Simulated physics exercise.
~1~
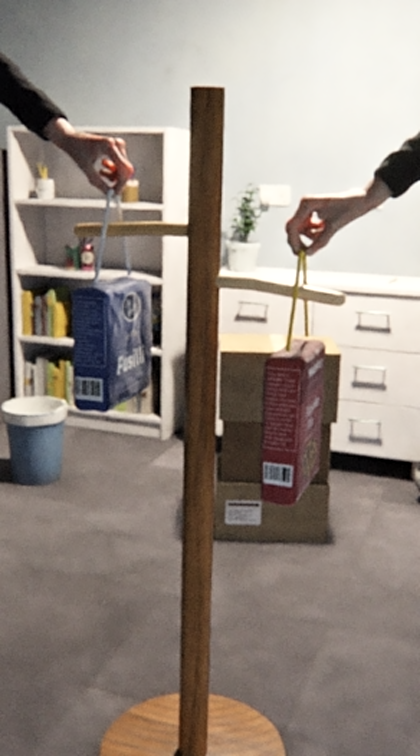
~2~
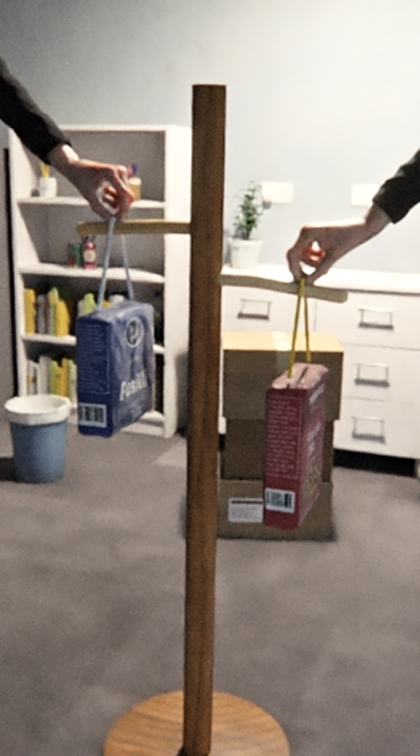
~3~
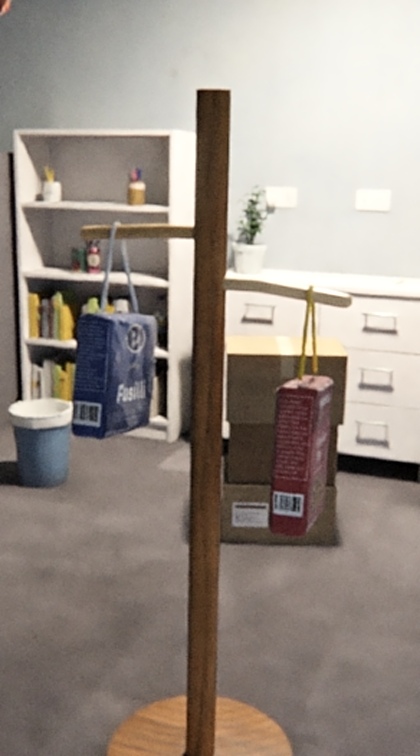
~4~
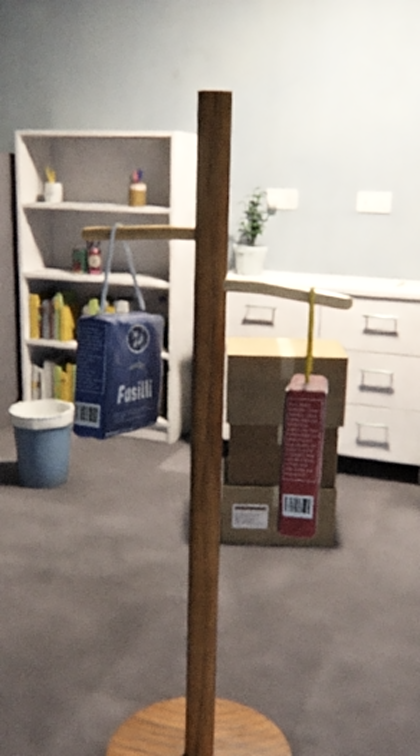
Two hands carry a blue bag and a red bag by their cord loops to a wooden stand, the blue one on the left and the red one on the right. They lower the bags a little, bringing the loops down onto the two pegs that stick out from the post. The hands then let go and draw back out of view. Left alone, both bags turn slightly on their cords but do not drop. At the end, the blue bag hangs from the left peg and the red bag from the right.
